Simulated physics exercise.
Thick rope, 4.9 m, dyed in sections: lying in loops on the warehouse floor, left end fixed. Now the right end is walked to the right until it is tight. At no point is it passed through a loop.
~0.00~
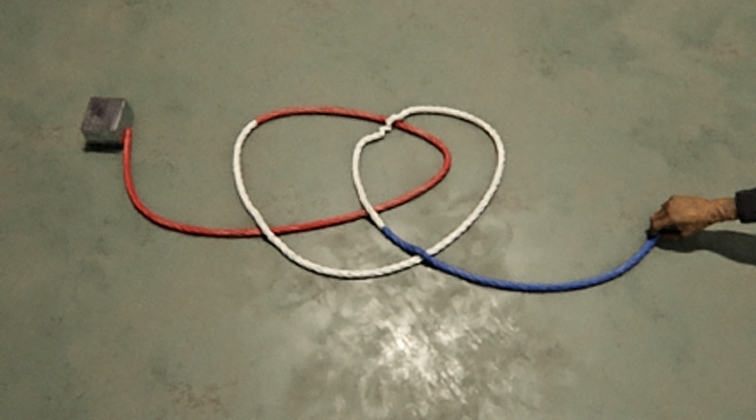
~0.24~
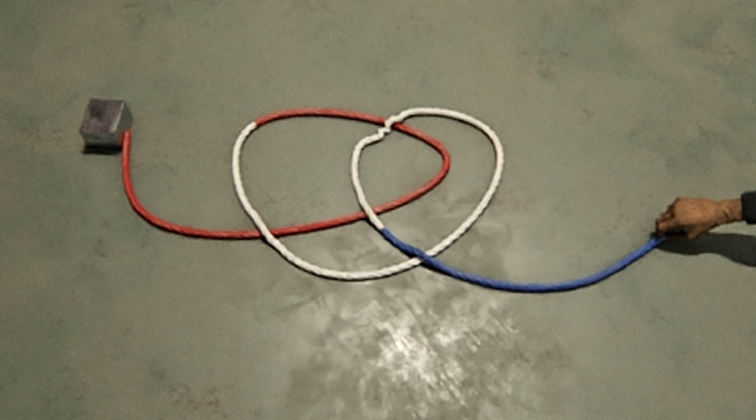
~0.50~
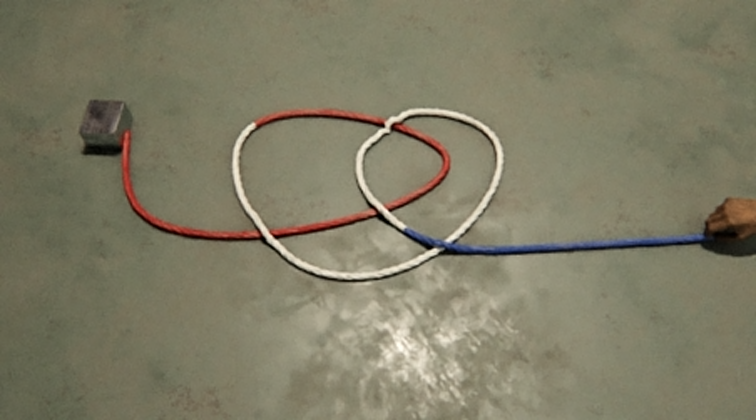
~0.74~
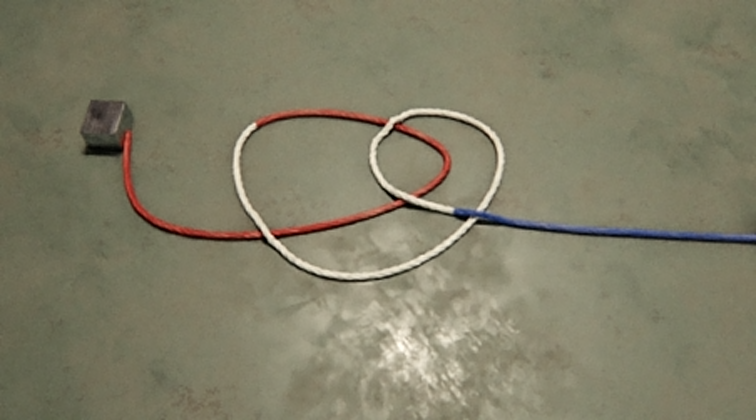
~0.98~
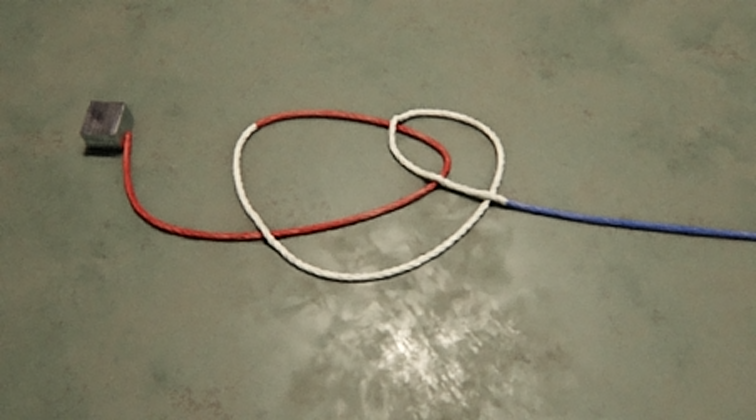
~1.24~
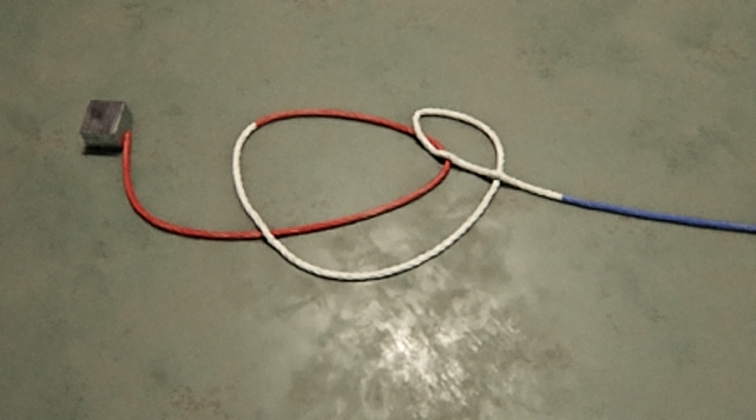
A hand pulled the blue end of a looped red, white and blue rope to the right and out of view, and the right-hand white loop shrank while the red end stayed by a small block.
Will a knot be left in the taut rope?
No, watch, the whole thing just falls open.
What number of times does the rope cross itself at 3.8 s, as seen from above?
Crossings counted: 1.
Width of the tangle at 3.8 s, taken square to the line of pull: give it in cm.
44 cm, roughly.
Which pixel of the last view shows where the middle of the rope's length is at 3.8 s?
It sits close to pixel (541, 204) in the last view.
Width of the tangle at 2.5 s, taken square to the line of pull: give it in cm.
52 cm, roughly.
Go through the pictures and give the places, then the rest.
In the first frame, crossings (264, 232) white over red, (368, 212) white over red, (379, 119) white over red, (422, 257) blue over white; rope runs through (203, 231) (387, 120) (311, 266) (445, 111) (494, 283); grip (658, 234).
In the second frame, rope runs through (202, 233) (311, 268) (495, 284); grip (663, 236).
In the third frame, rope runs through (202, 234) (311, 269) (526, 249); grip (712, 236).
In the fourth frame, rope runs through (203, 234) (311, 269) (578, 229).
In the fifth frame, rope runs through (203, 235) (312, 270) (631, 224).
In the sixth frame, rope runs through (203, 234) (386, 123) (311, 269) (444, 113) (688, 221).
At 2.5 s, the ends are 2.9 m apart, loops still 52 cm across.
At 3.8 s, the ends are 3.6 m apart, loops still 44 cm across.
At 5.1 s, the ends are 4.4 m apart, loops still 36 cm across.
At 6.4 s, the ends are 4.9 m apart, and it runs straight.
At 6.7 s, the ends are 4.9 m apart, and it runs straight.
